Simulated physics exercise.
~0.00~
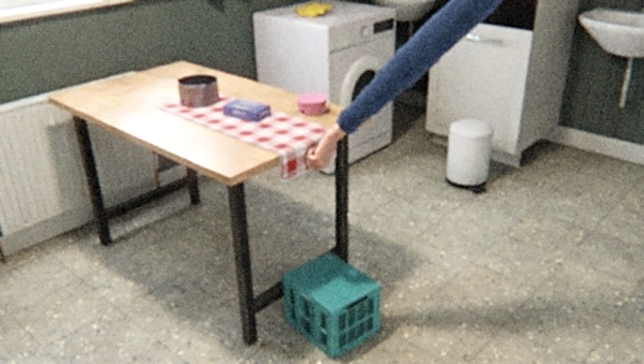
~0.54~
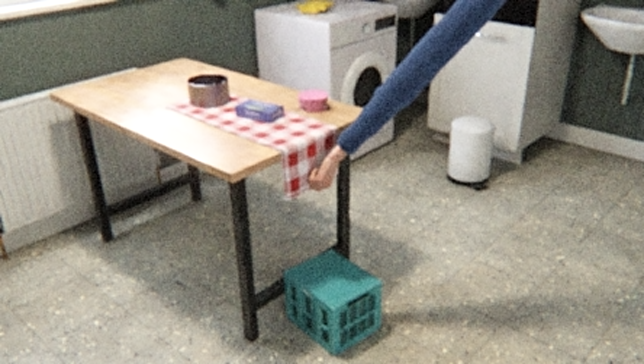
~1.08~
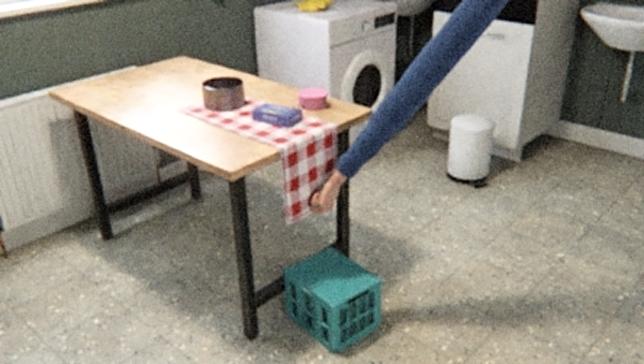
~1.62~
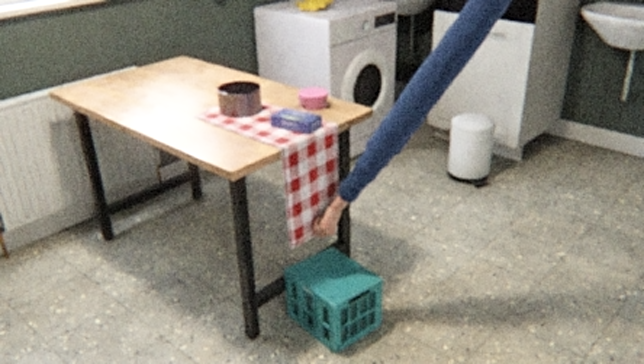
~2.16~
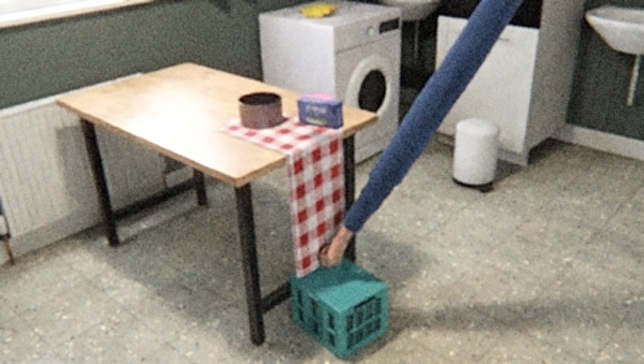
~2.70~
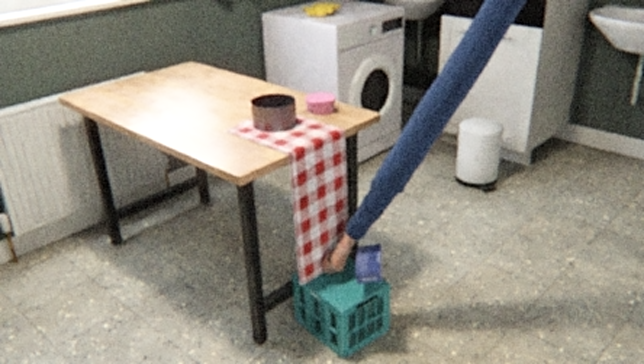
A hand pulls a checked towel down to a crate, and a blue packet topples off.
